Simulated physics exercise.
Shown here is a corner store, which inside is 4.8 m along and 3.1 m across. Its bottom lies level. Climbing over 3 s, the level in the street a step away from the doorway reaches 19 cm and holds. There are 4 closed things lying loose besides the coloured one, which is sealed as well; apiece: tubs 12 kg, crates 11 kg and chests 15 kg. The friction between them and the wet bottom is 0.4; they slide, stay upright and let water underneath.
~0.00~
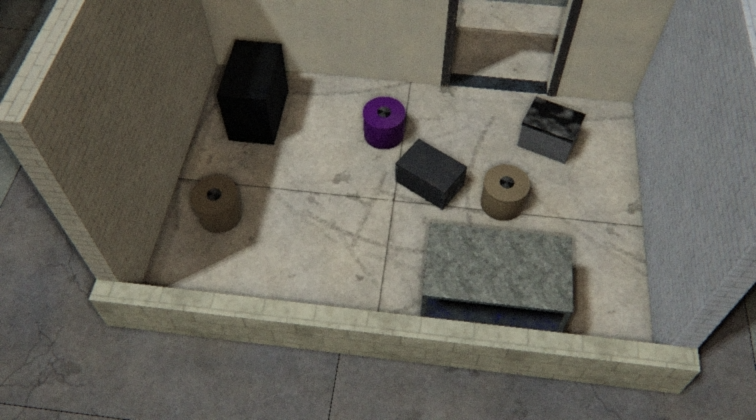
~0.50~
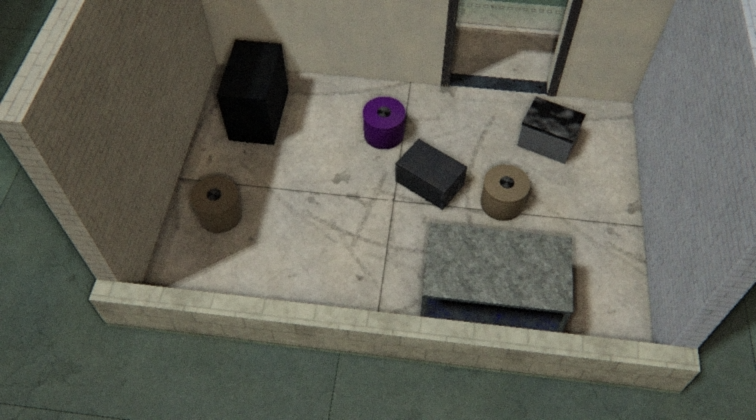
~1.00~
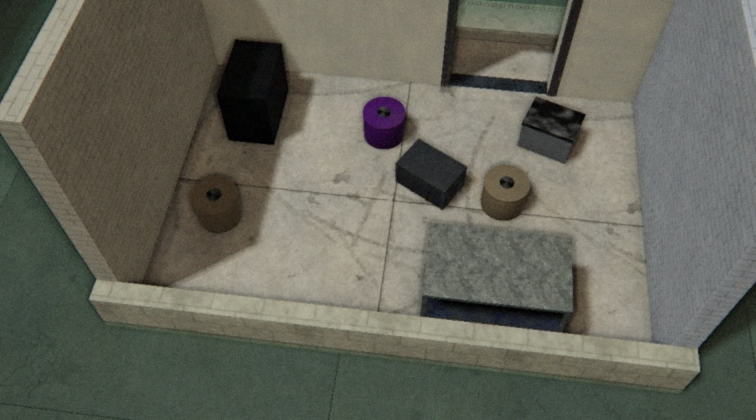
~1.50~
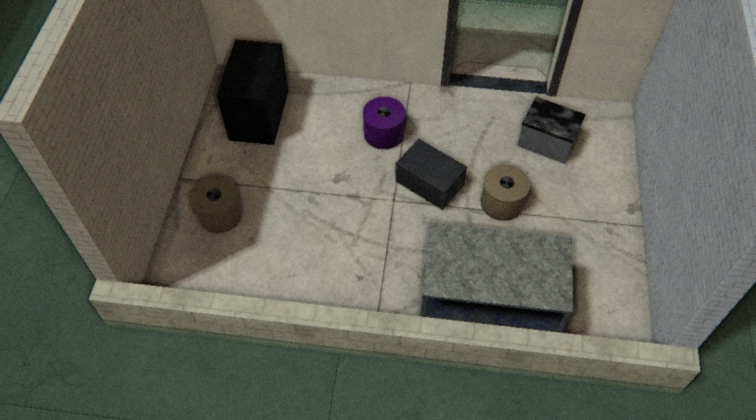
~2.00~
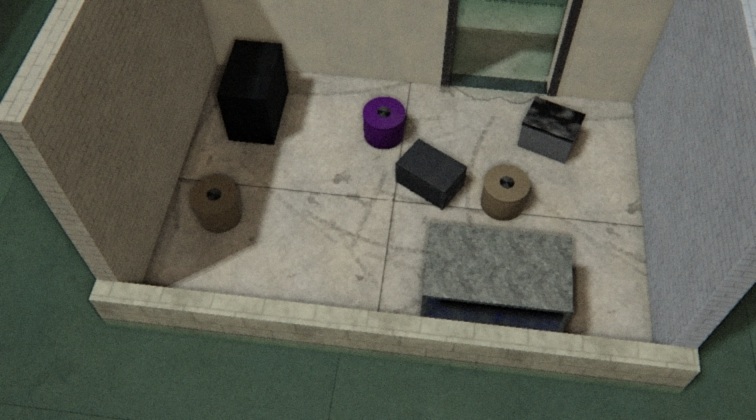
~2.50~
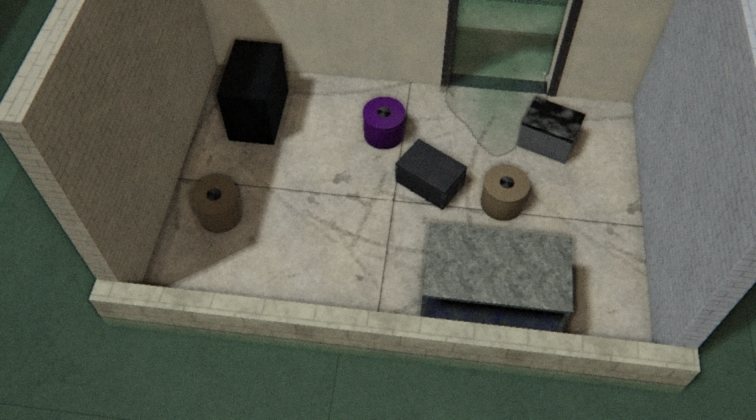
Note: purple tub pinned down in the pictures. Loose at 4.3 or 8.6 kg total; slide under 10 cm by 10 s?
Heavier only.
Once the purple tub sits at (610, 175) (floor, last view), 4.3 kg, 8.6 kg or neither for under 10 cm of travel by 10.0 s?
Outcome - failure with both.
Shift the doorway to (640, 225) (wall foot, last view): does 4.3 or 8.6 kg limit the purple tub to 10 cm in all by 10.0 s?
Both masses fail.
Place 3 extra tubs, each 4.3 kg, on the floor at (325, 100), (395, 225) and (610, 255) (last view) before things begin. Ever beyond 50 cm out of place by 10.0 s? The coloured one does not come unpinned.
In turn: Under, past it, over.
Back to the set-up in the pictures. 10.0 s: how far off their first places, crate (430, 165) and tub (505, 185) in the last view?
Shifts: 250 cm / 120 cm.
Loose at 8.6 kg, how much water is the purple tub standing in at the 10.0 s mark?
Depth: Approx. 3 cm.
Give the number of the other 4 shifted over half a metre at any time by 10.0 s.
That comes to 4.
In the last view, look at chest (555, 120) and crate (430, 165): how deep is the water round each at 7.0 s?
I'd estimate 10 cm for the first and 4 cm for the second.
After 3.5 s the purple tub would be 0 cm from its start with 4.3 kg and 0 cm from its start with 8.6 kg; 0 cm of water round it then.
After 4.5 s the purple tub would be 13 cm from its start with 4.3 kg and 0 cm from its start with 8.6 kg; 2 cm of water round it then.
After 7.0 s the purple tub would be 24 cm from its start with 4.3 kg and 0 cm from its start with 8.6 kg; 2 cm of water round it then.
After 10.0 s the purple tub would be 25 cm from its start with 4.3 kg and 0 cm from its start with 8.6 kg; 3 cm of water round it then.
